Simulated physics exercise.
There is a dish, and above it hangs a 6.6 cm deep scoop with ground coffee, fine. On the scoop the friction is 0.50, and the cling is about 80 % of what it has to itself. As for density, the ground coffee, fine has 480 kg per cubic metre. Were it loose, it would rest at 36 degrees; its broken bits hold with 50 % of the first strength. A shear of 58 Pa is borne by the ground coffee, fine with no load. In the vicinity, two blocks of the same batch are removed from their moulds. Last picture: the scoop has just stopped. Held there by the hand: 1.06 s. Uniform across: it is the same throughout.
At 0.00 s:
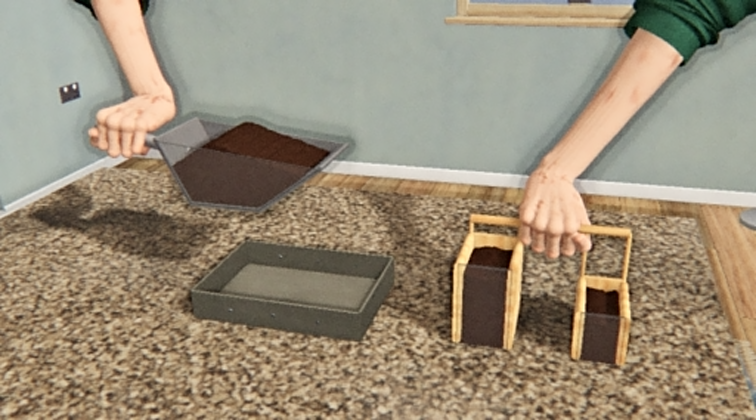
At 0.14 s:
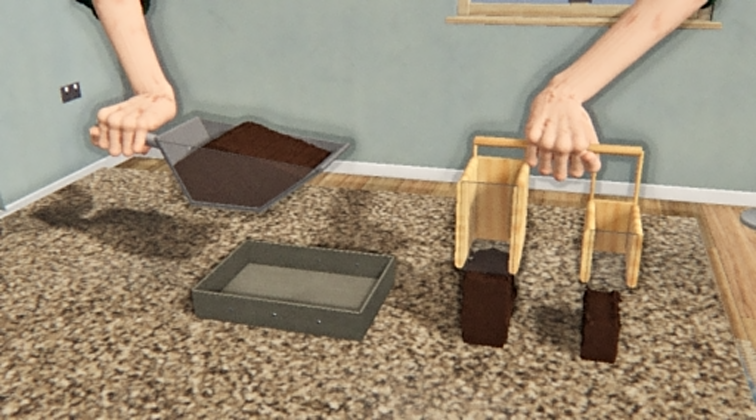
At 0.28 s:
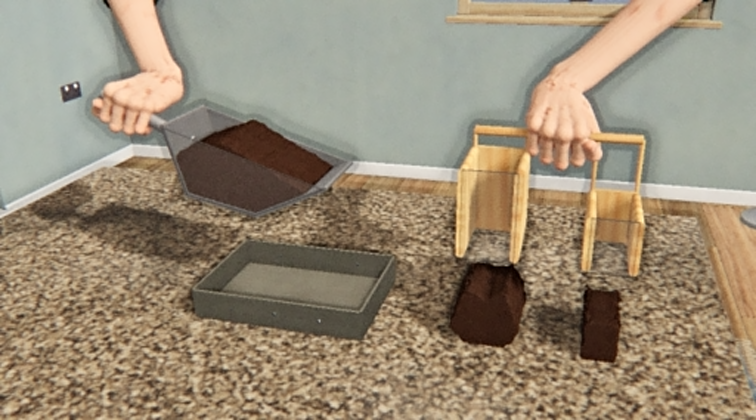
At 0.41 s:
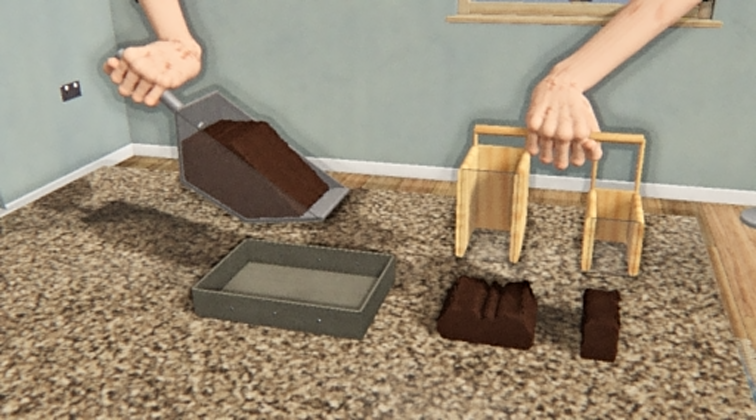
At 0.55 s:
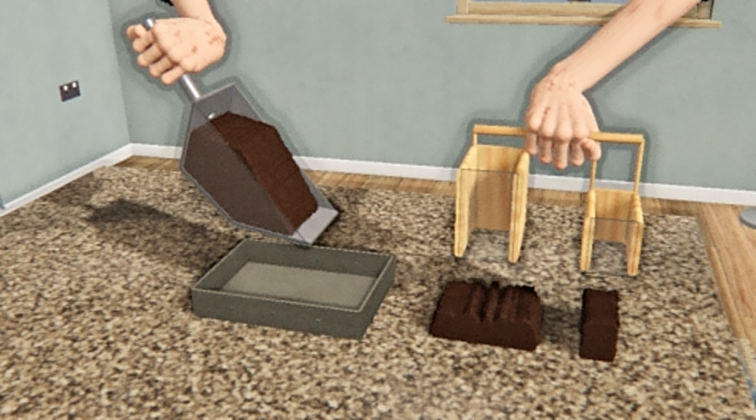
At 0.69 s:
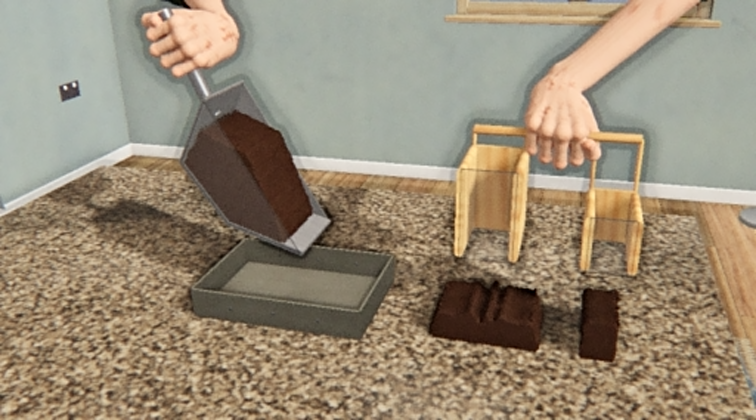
The footage shows one hand lifting two moulds off blocks of dark ground coffee, the left block slumping into a low mound while the right stays upright, as another hand steeply tilts a full scoop above an empty dish.
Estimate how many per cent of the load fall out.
29 %.
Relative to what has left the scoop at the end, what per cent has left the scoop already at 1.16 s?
Close to 10 in a hundred.
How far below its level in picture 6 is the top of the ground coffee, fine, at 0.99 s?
By my estimate, near 3.0 cm.
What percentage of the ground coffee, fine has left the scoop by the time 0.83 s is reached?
Share at that time: About 0 %.
By 0.83 s, the scoop is at 54 degrees and 0 % has left it.
By 0.99 s, the scoop is at 54 degrees and 0 % has left it.
By 1.16 s, the scoop is at 54 degrees and 3 % has left it.
By 1.32 s, the scoop is at 54 degrees and 12 % has left it.
By 1.80 s, at the end, the scoop is at 54 degrees and 29 % has left it.
